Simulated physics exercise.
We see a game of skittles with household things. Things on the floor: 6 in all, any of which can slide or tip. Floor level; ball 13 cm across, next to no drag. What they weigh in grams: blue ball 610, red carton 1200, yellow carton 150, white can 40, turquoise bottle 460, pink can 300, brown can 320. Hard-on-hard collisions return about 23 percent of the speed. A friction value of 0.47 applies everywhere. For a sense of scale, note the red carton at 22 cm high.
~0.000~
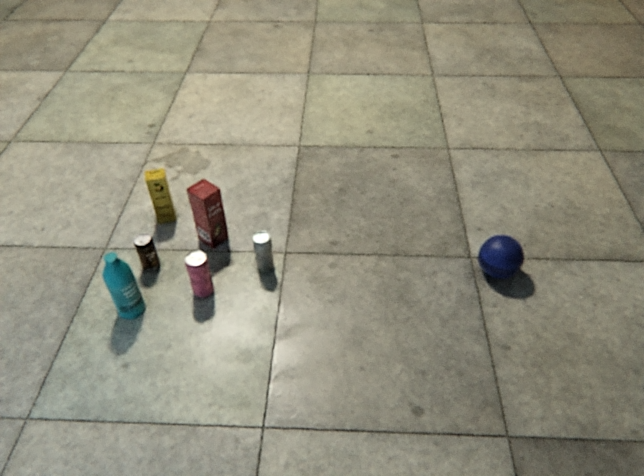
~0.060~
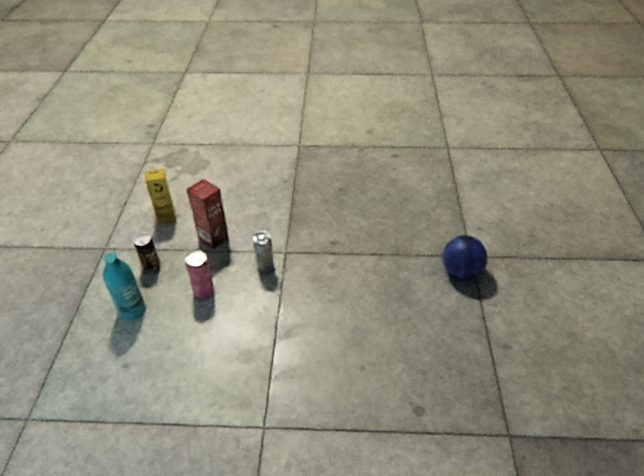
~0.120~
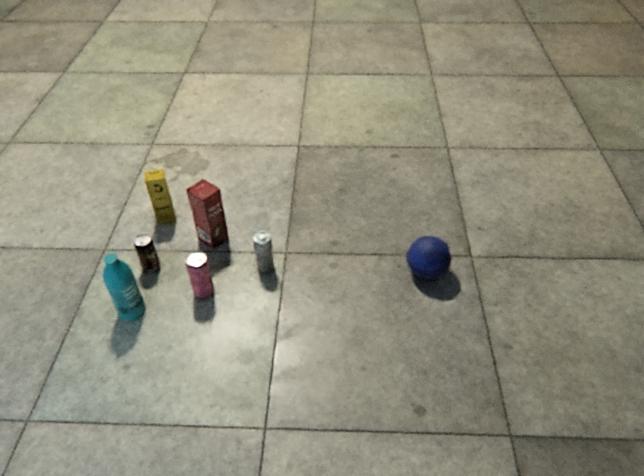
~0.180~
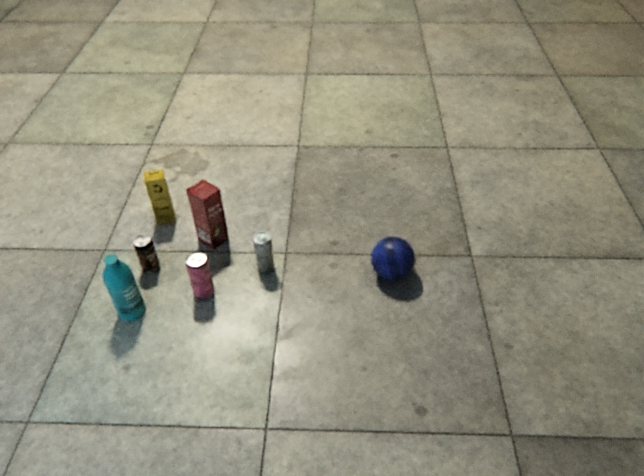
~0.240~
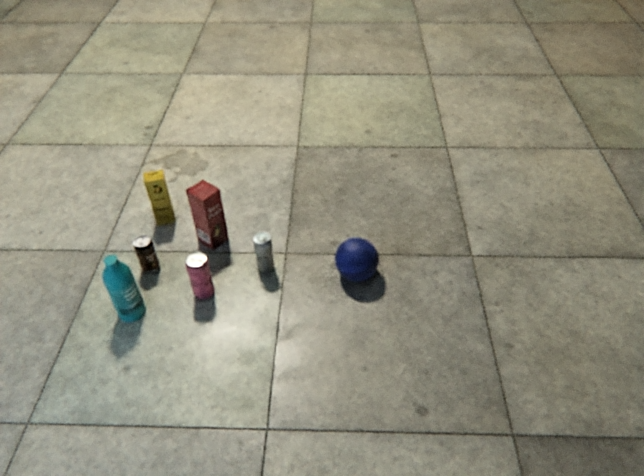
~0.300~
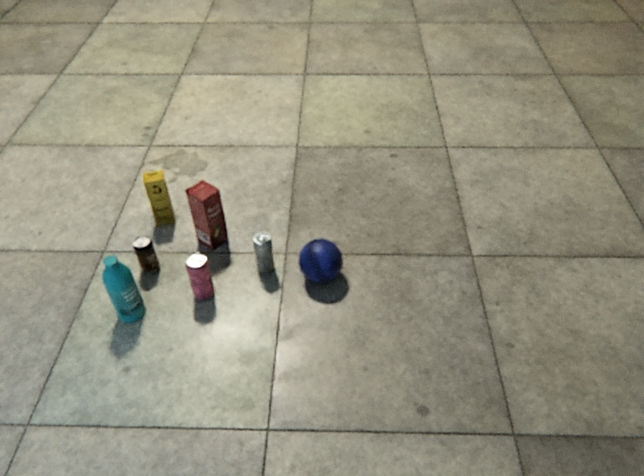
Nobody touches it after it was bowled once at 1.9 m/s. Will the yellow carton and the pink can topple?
Result: The yellow carton ends up erect. The pink can ends up overturned.
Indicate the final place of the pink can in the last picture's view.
Near (154, 324).
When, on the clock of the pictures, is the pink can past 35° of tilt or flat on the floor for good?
Time: Approximately 0.6 s.
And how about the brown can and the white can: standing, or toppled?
In the last frame the brown can does not stay up and the white can does not stay up.
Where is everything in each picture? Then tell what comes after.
The first frame shows ball 0 cm along; blue ball (501, 257); yellow carton (161, 197); pink can (200, 275).
The second frame shows ball 11 cm along; blue ball (465, 257); turquoise bottle (122, 285).
The third frame shows ball 22 cm along; blue ball (429, 258); red carton (209, 215).
The fourth frame shows ball 33 cm along; blue ball (393, 258); turquoise bottle (122, 286).
The fifth frame shows ball 44 cm along; blue ball (357, 259); red carton (208, 216).
The sixth frame shows ball 56 cm along; blue ball (320, 261); yellow carton (160, 199); pink can (200, 277).
By 0.60 s, ball 95 cm along; blue ball near (191, 260); pink can tilted 34° near (160, 291); white can tilted 52°.
By 0.90 s, ball 110 cm along; blue ball near (142, 256); pink can on its side near (149, 320); white can tilted 70°; brown can on its side.
By 1.80 s, ball 154 cm along; blue ball near (7, 247); pink can on its side near (154, 324); white can on its side; brown can on its side.
When it is over (2.6 s), lying over on the floor, white can, pink can and brown can; the other 3 within 8 cm of the start. End places, in pixels of the last picture, yellow carton near (161, 198), pink can near (155, 325).
